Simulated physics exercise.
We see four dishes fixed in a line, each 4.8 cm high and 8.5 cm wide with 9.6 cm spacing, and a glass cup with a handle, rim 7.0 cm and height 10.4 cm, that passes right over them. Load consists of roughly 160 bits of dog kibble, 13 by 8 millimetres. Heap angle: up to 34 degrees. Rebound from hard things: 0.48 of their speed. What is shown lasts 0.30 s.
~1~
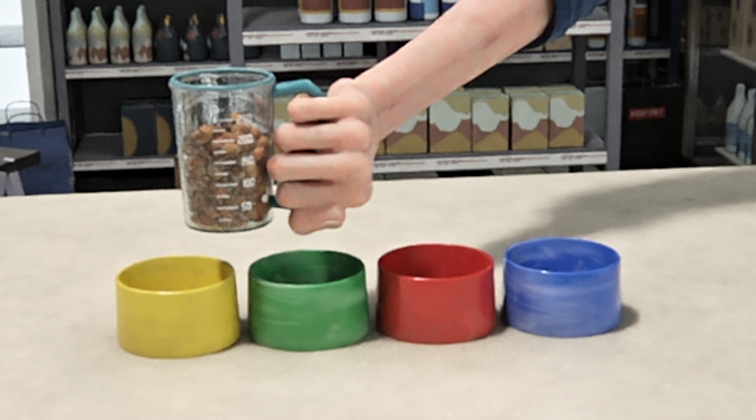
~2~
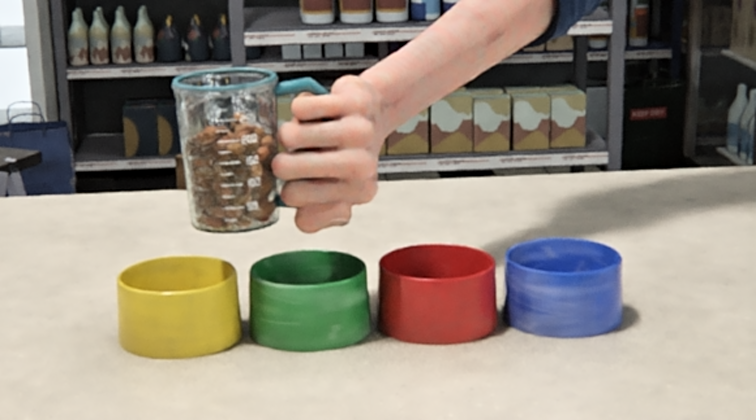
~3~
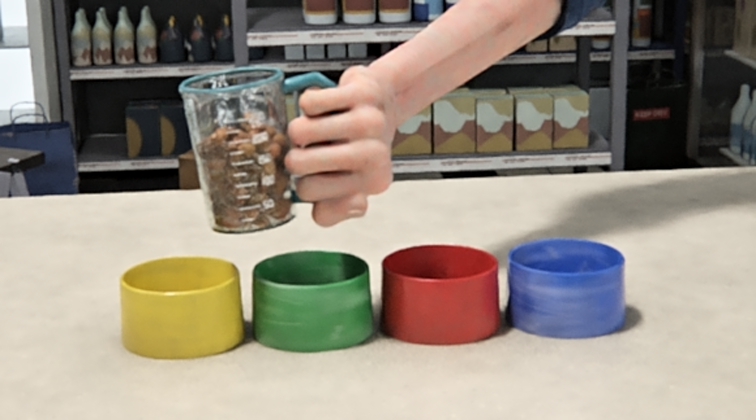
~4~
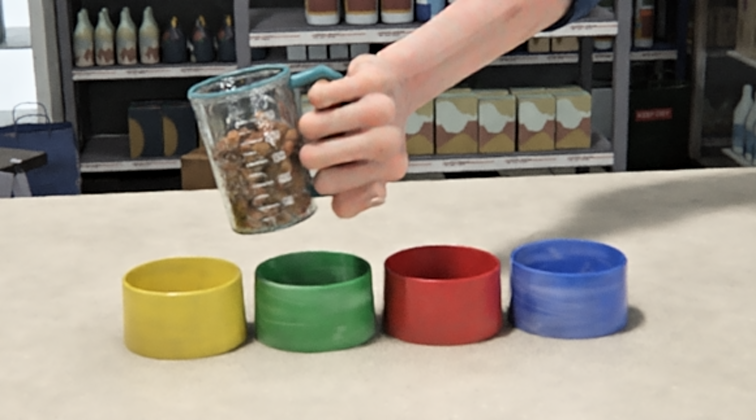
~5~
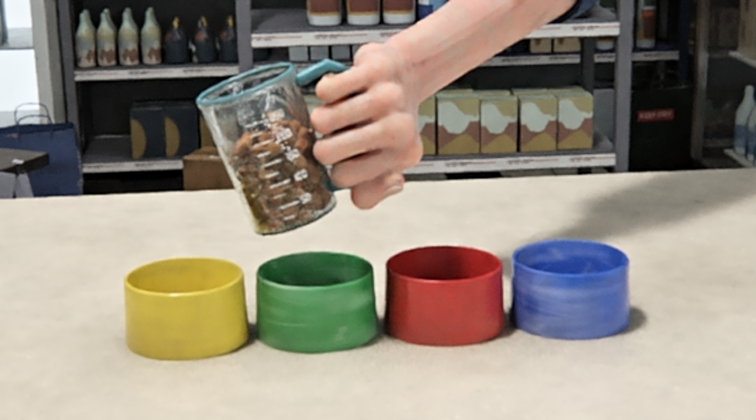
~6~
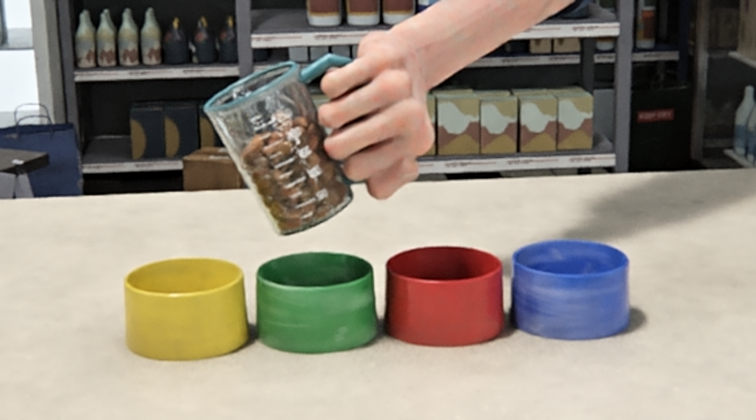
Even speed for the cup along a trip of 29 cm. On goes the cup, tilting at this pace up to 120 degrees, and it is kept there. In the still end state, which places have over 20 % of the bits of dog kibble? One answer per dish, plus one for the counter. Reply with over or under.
Red dish over, blue dish under, green dish under, yellow dish under, counter under.
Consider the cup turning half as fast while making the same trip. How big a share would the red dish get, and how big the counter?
Red 0, counter 0.
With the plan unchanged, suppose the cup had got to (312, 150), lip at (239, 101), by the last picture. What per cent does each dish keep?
Red 0; blue 100; green 0; yellow 0.
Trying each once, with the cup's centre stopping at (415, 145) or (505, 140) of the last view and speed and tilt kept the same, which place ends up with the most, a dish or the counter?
Green, then red.
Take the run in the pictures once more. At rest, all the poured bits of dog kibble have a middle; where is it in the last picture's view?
Approximately (449, 294) in the last picture.
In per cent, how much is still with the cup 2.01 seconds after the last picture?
Around 0 in a hundred.
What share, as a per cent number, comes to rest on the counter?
The share comes to some 5 percent.
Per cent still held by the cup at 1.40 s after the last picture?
It comes to about 10 percent.
Then, 0.84 s after the last picture, tilt 106 degrees; cup holds 100 %.
Then, 1.40 s after the last picture, tilt 120 degrees; cup holds 10 %, red 85 %.
Then, 2.01 s after the last picture, tilt 120 degrees; cup holds 0 %, red 90 %.
In the end, red 90 %, blue 0 %, green 5 %, yellow 0 %, counter 5 %.
